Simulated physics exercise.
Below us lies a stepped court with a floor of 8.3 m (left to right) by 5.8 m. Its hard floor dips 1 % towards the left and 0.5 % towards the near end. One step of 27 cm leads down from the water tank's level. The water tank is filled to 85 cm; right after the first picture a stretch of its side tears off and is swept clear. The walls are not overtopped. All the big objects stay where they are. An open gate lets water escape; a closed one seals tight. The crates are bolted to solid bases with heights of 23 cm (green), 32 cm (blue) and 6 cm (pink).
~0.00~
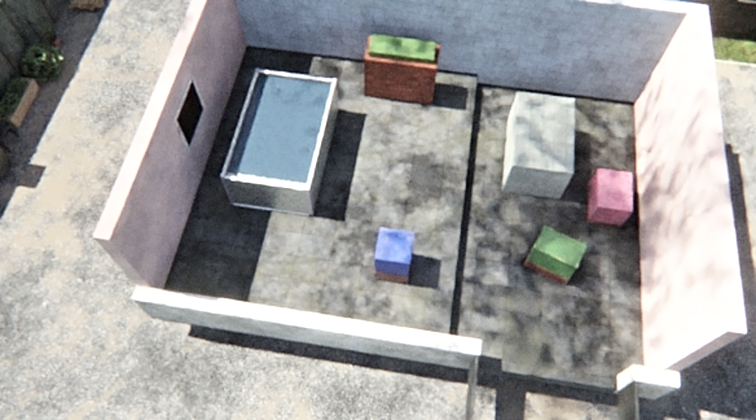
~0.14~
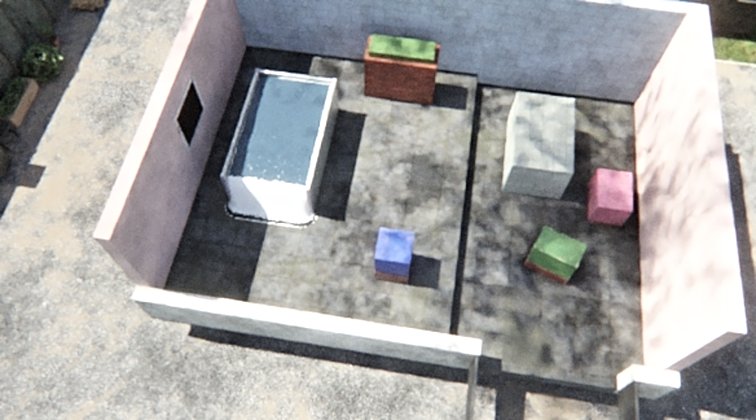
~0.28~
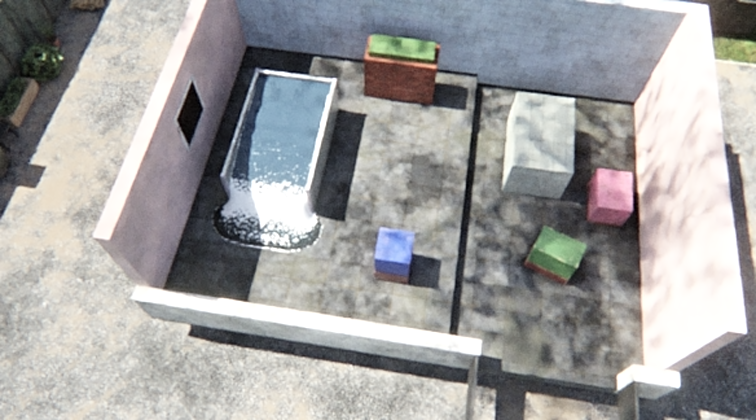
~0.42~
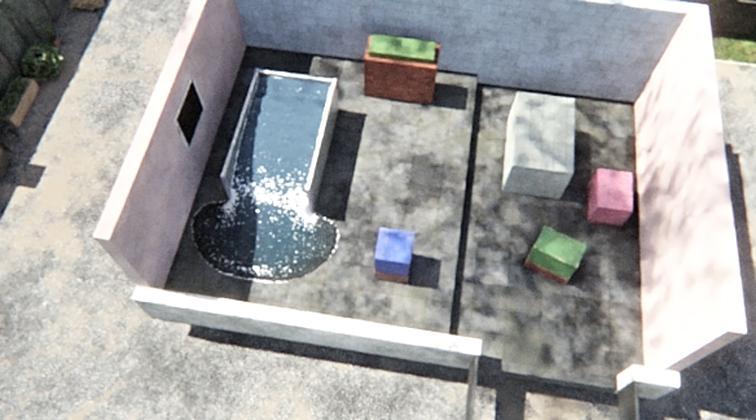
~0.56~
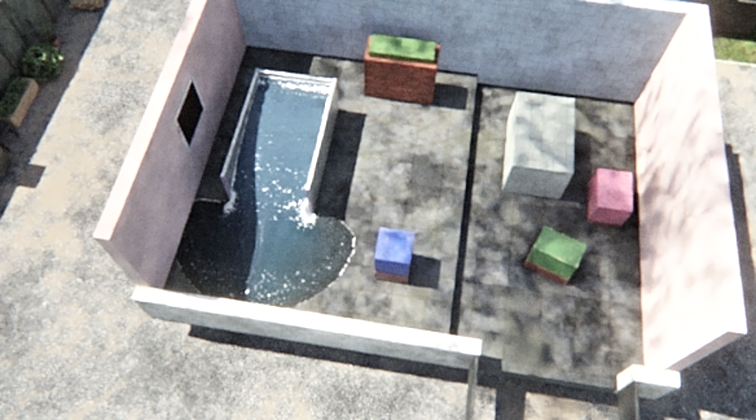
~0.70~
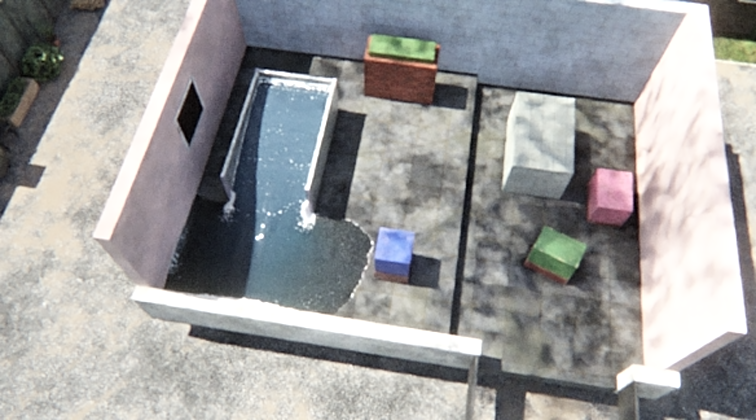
Water bursts from the near end of a pale rectangular tank at the left of a walled court, seen from high above by a still camera. A brick block topped with green stands at the back, a blue box near the middle, and grey, pink and green blocks at right. Foaming white at first, the water fans out, spreads to the left and front walls, and reaches close beside the blue box.
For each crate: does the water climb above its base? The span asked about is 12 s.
One by one: The green crate escapes dry; the blue crate stays dry; the pink crate gets wet.
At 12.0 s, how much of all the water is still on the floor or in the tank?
Roughly 84 in a hundred.
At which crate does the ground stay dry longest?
It is the pink one.
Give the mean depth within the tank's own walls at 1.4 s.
Some 43 cm.
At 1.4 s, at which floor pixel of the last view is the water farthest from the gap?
Near (429, 340).
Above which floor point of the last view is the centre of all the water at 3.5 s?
Around (315, 240).
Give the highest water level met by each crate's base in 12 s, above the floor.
Peaks in cm: Green 16, blue 24, pink 14.
After 1.4 s water covers 15 % of the floor and is deepest (58 cm) near (161, 298); green plinth not reached, blue plinth reached, pink plinth not reached.
After 2.2 s water covers 25 % of the floor and is deepest (48 cm) near (171, 299); green plinth not reached, blue plinth reached, pink plinth not reached.
After 3.5 s water covers 50 % of the floor and is deepest (29 cm) near (161, 298); green plinth reached, blue plinth reached, pink plinth not reached.
After 7.0 s water covers 95 % of the floor and is deepest (16 cm) near (242, 61); green plinth reached, blue plinth reached, pink plinth reached.
After 12.0 s water covers 100 % of the floor and is deepest (11 cm) near (478, 164); highest at the green plinth 16 cm, highest at the blue plinth 24 cm, highest at the pink plinth 14 cm.
